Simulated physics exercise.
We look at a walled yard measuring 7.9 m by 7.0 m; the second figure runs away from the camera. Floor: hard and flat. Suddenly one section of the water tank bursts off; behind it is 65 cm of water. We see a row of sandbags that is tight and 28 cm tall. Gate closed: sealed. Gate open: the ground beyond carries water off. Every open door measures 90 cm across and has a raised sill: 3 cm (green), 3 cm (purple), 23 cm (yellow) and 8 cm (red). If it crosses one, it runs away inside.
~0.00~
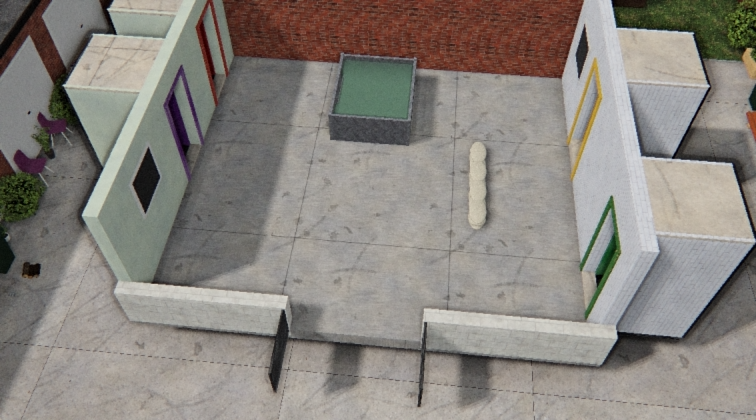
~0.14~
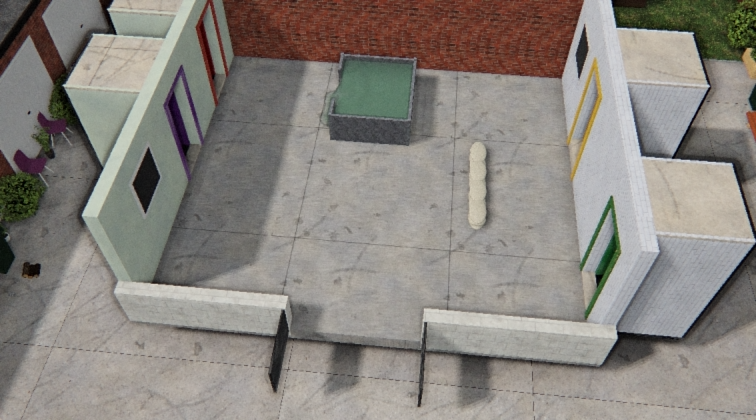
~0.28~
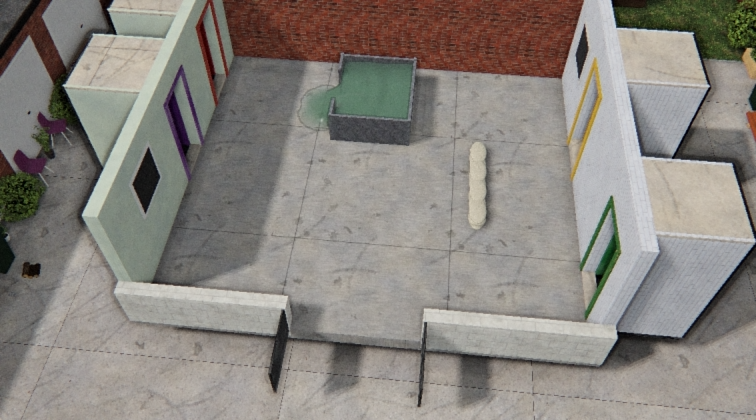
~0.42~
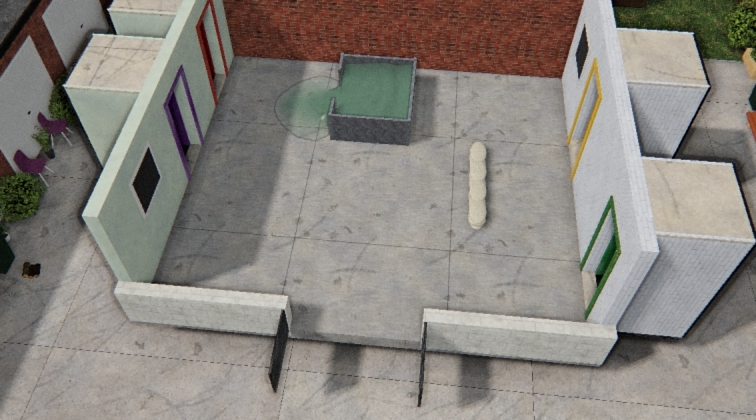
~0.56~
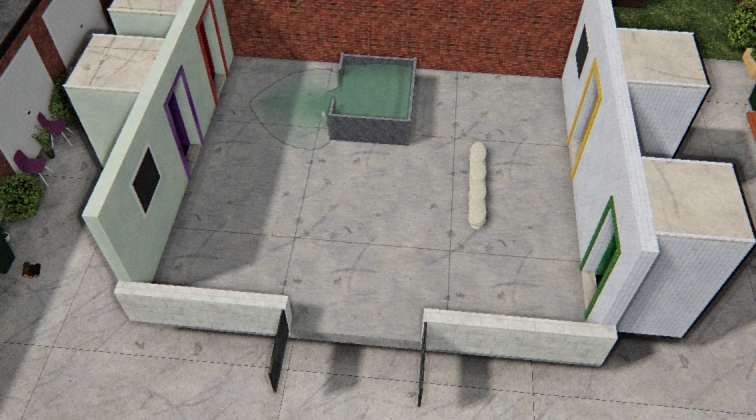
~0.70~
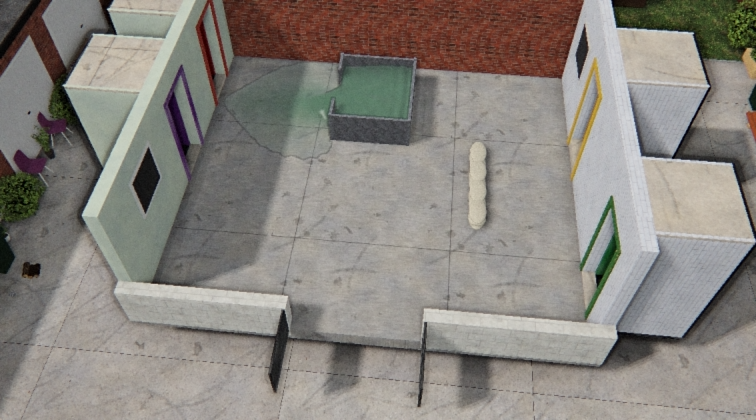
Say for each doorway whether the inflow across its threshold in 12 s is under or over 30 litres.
My prediction: At the green door the limit will not be crossed; at the purple door the limit will be crossed; at the yellow door the limit will not be crossed; at the red door the limit will be crossed.
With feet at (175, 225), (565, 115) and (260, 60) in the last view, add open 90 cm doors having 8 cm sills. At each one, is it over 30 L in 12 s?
Result in order - not enough, not enough, more than that.
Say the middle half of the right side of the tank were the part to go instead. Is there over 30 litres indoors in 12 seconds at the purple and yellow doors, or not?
Purple: Within limit; yellow: Within limit.
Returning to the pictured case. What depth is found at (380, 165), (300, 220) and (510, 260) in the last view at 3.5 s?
The depths come out at 0, 0 and 0 centimetres, in the order listed.
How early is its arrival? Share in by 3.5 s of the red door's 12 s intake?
That works out near 75%.
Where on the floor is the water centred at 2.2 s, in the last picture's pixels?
The water is centred near (322, 110).
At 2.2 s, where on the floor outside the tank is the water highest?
Around (223, 88).
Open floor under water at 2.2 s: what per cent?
Around 20 per cent wet.
After 1.4 s water covers 15 % of the floor and is deepest (40 cm) near (234, 58); green door not reached, purple door not reached, yellow door not reached, red door 16 cm at the sill, 41 L in.
After 2.2 s water covers 20 % of the floor and is deepest (33 cm) near (223, 88); green door not reached, purple door 12 cm at the sill, 25 L in, yellow door not reached, red door 27 cm at the sill, 129 L in.
After 3.5 s water covers 25 % of the floor and is deepest (20 cm) near (250, 101); green door not reached, purple door 8 cm at the sill, 60 L in, yellow door not reached, red door 17 cm at the sill, 225 L in.
After 7.0 s water covers 45 % of the floor and is deepest (10 cm) near (145, 303); green door not reached, purple door 6 cm at the sill, 98 L in, yellow door not reached, red door 11 cm at the sill, 293 L in.
After 12.0 s water covers 75 % of the floor and is deepest (6 cm) near (145, 303); green door 3 cm at the sill, 0 L in, purple door 4 cm at the sill, 113 L in, yellow door 1 cm at the sill, 0 L in, red door 6 cm at the sill, 299 L in.
